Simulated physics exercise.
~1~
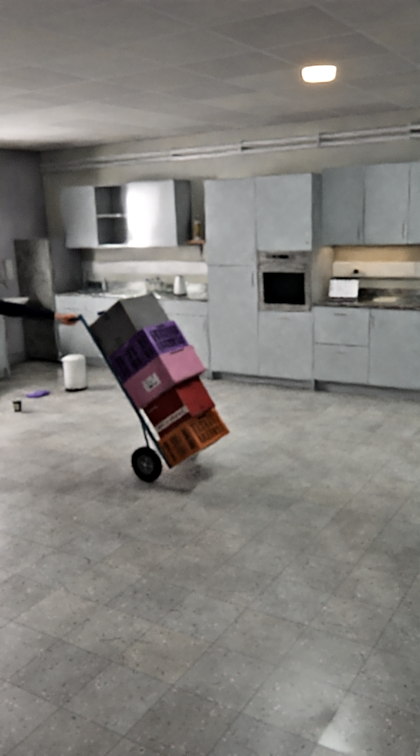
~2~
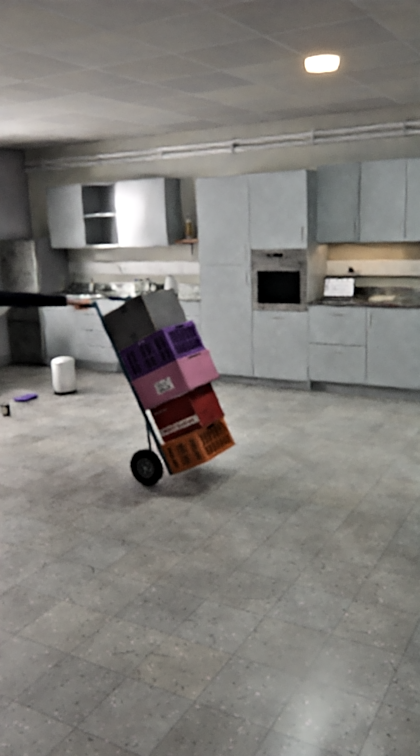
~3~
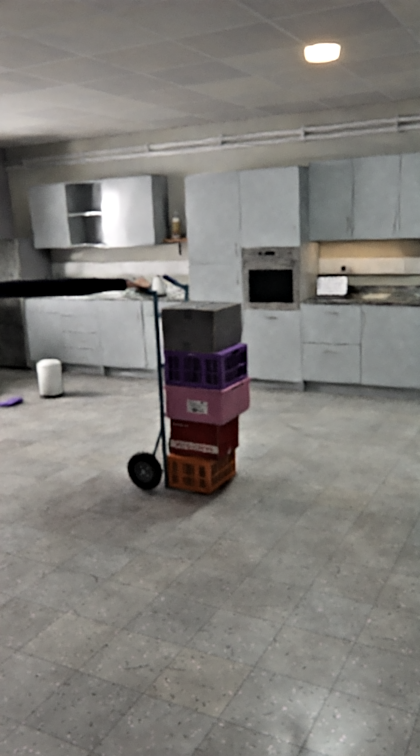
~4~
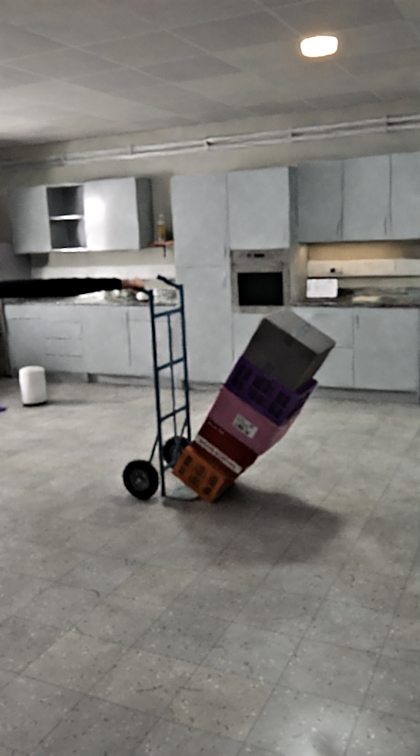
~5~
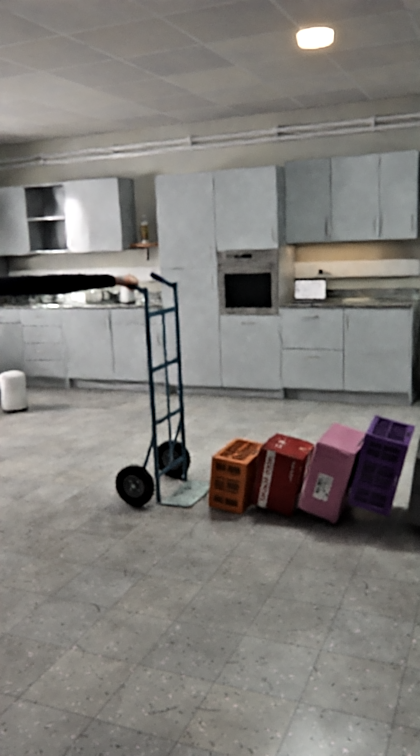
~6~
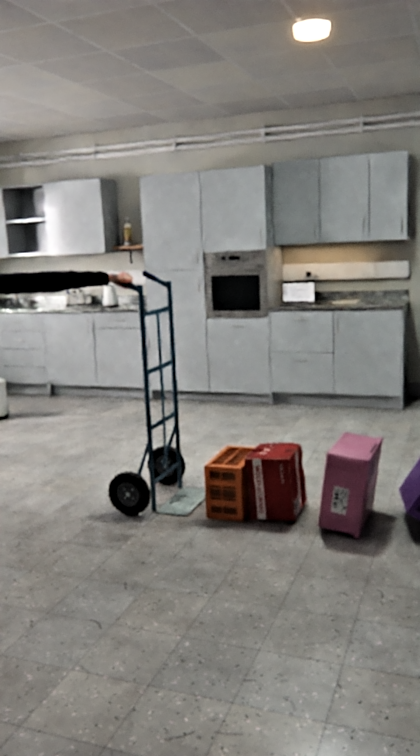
In the video, an arm lowers a tilted hand truck stacked with a grey box and coloured crates until it stands upright in a kitchen, and the stack pitches forward to the right, spilling across the floor, the orange crate ending on its side nearest the truck.
